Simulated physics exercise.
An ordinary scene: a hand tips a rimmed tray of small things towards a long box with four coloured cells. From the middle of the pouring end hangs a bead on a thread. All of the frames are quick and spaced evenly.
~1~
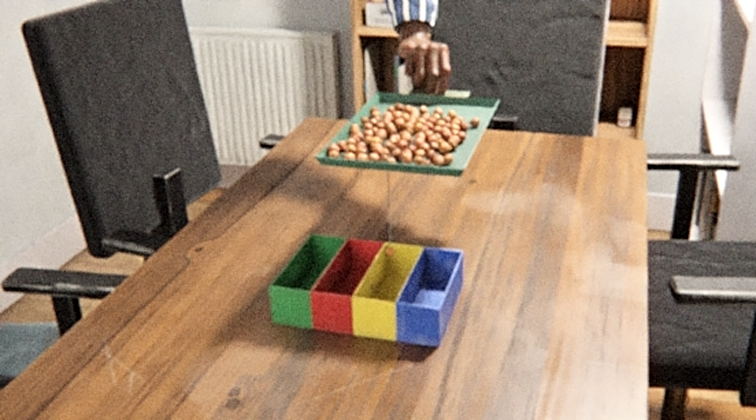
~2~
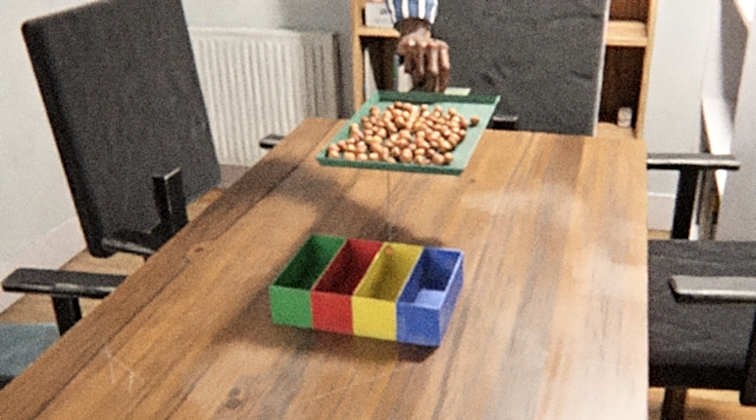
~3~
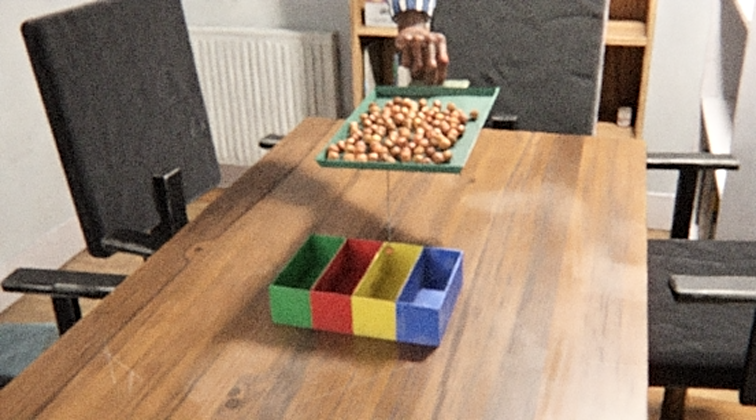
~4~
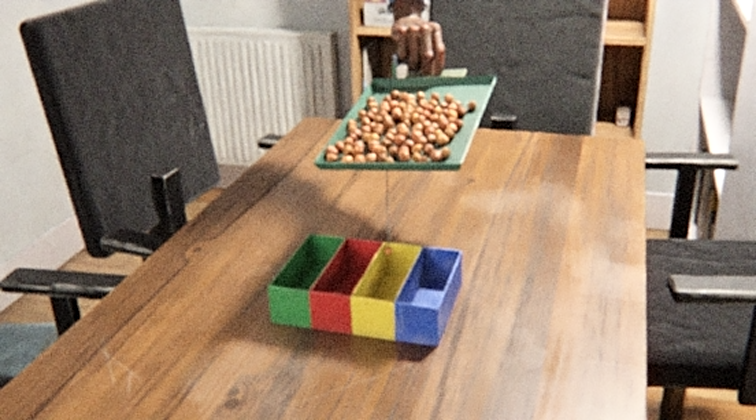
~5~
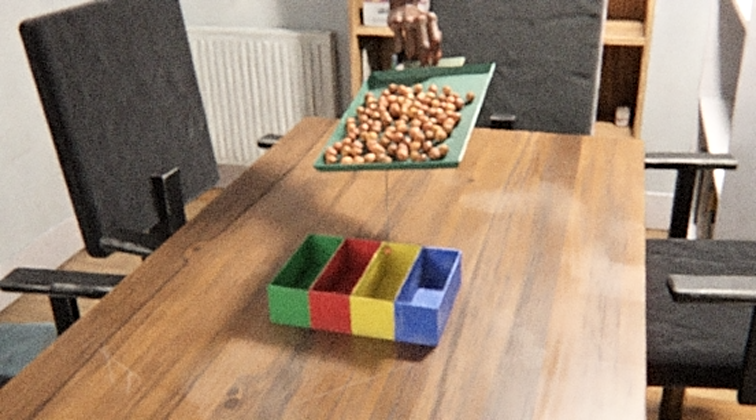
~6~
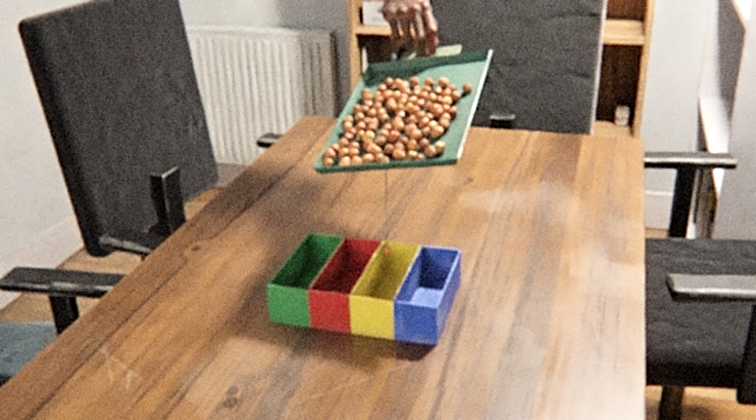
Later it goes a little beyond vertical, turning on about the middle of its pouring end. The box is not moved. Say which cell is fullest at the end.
The green cell is fullest at the end.
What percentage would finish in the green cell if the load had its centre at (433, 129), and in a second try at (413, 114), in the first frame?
Shares in turn: 50 % and 60 %.
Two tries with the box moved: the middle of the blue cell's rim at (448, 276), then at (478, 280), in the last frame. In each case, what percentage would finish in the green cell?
50 %, 30 %.
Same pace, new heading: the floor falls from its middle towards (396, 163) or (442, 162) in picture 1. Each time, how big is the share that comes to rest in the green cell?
I'd put it at some 10 % and then some 0 %.
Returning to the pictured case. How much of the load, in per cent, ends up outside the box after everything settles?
It comes to some 20 in a hundred.
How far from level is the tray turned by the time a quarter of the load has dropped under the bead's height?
Approx. 70° from level.
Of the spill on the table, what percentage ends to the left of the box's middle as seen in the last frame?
80 %, roughly.
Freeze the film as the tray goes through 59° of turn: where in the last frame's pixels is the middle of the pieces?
Around (352, 138).
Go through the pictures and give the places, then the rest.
In the first frame, corners of the pouring end (321, 156) and (460, 167), level; middle of the load (408, 133), hazelnuts; bead on its thread (390, 251); green cell (291, 304); red cell (332, 309); yellow cell (374, 315); blue cell (418, 321).
In the second frame, corners of the pouring end (320, 156) and (460, 166), level; middle of the load (408, 132).
In the third frame, corners of the pouring end (320, 158) and (459, 164), tipped barely, lowest at the left corner; middle of the load (407, 129).
In the fourth frame, corners of the pouring end (319, 161) and (457, 162), tipped a little, lowest at the left corner; middle of the load (405, 125).
In the fifth frame, corners of the pouring end (318, 163) and (456, 159), tipped a little, lowest at the left corner; middle of the load (403, 121).
In the sixth frame, corners of the pouring end (318, 165) and (454, 156), tipped clearly, lowest at the left corner; middle of the load (400, 117); green cell (289, 302); red cell (330, 308); yellow cell (372, 313); blue cell (415, 319).
Just after the last frame, tray tipped steeply; almost all on the tray; just a few in the green cell; about a tenth falling or outside the box.
A moment on, tray tipped right over; roughly half in the green cell; roughly a third in the red cell; just a few in the yellow cell; roughly a quarter falling or outside the box.
Further on, tray tipped past a quarter turn; roughly half in the green cell; roughly a third in the red cell; just a few in the yellow cell; about a tenth falling or outside the box.
When it is over, tray tipped past a quarter turn; roughly half in the green cell; roughly a third in the red cell; just a few in the yellow cell; not one in the blue cell; about a tenth outside the box.
